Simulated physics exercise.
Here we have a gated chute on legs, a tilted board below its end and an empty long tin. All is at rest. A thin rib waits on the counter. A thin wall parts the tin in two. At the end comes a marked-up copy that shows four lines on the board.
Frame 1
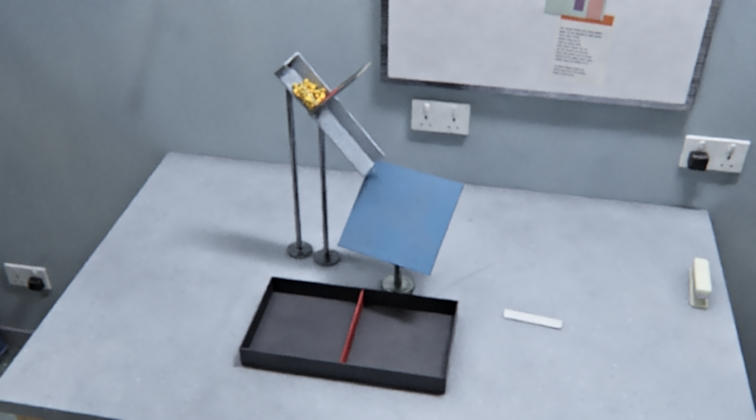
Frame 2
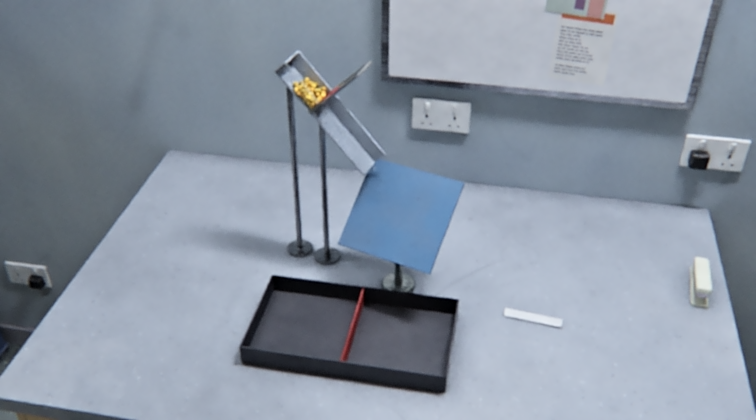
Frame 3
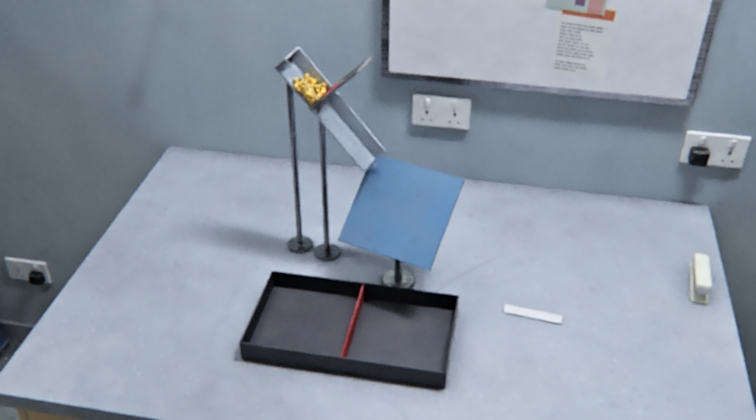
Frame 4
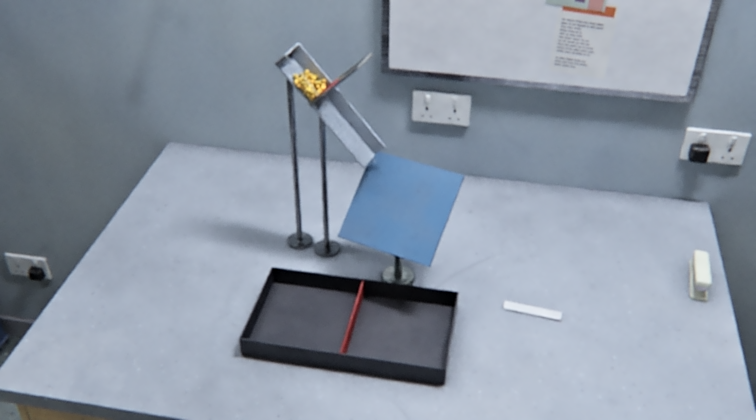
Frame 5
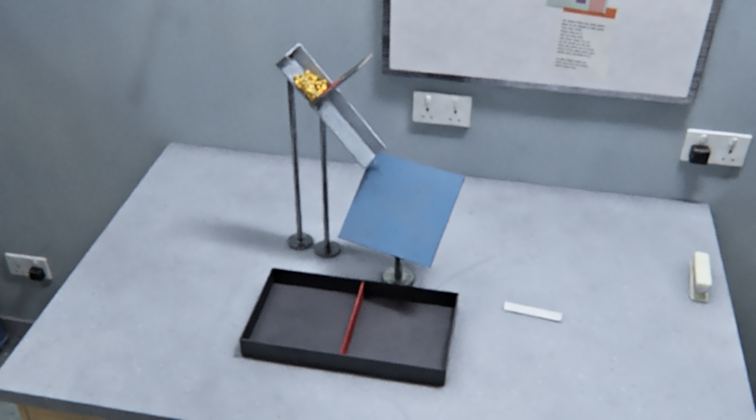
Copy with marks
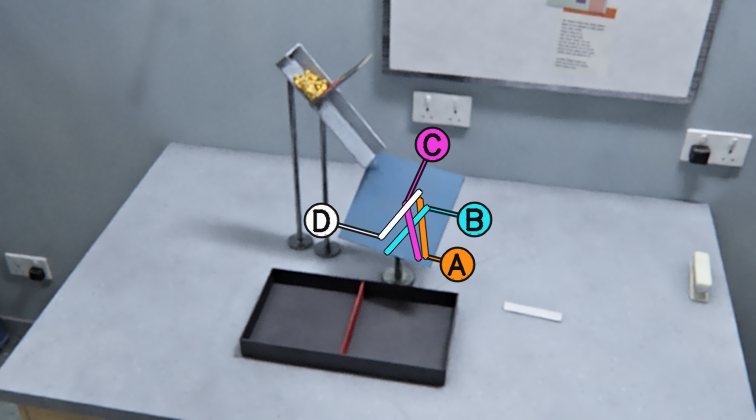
Yellow pieces resting behind a red gate in a raised chute, above a tilted blue board and an empty divided black tray.
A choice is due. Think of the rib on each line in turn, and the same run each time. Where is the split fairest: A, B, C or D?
The answer is line B.
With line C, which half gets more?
More lands on the right.
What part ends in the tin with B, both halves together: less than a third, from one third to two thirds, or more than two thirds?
It is more than two thirds.
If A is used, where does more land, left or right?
Right.
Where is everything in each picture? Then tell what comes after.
The first frame shows load behind the gate (311, 95), puffed corn balls; lip of the chute (369, 170), sloping fairly steeply.
The second frame shows middle of the board (400, 214), tilted fairly steeply; middle of its low edge (382, 259); of its high edge (417, 170).
The third frame shows front corners of the tin (240, 342) and (446, 373); front end of its middle wall (341, 357); gate still shut (330, 91).
The fourth frame shows middle of the load (311, 86); lip (370, 161).
The fifth frame shows middle of the load (312, 87); lip (370, 162).
On the marked copy, line A from (419, 200) to (425, 256); line B from (426, 207) to (387, 252); line C from (405, 203) to (418, 258); line D from (419, 192) to (381, 236).
For line A, of what is caught, about a tenth in the left half, the larger part in the right.
For line B, of what is caught, roughly two thirds in the left half, roughly a third in the right.
For line C, of what is caught, about a tenth in the left half, the larger part in the right.
For line D, of what is caught, almost all in the left half, about a tenth in the right.
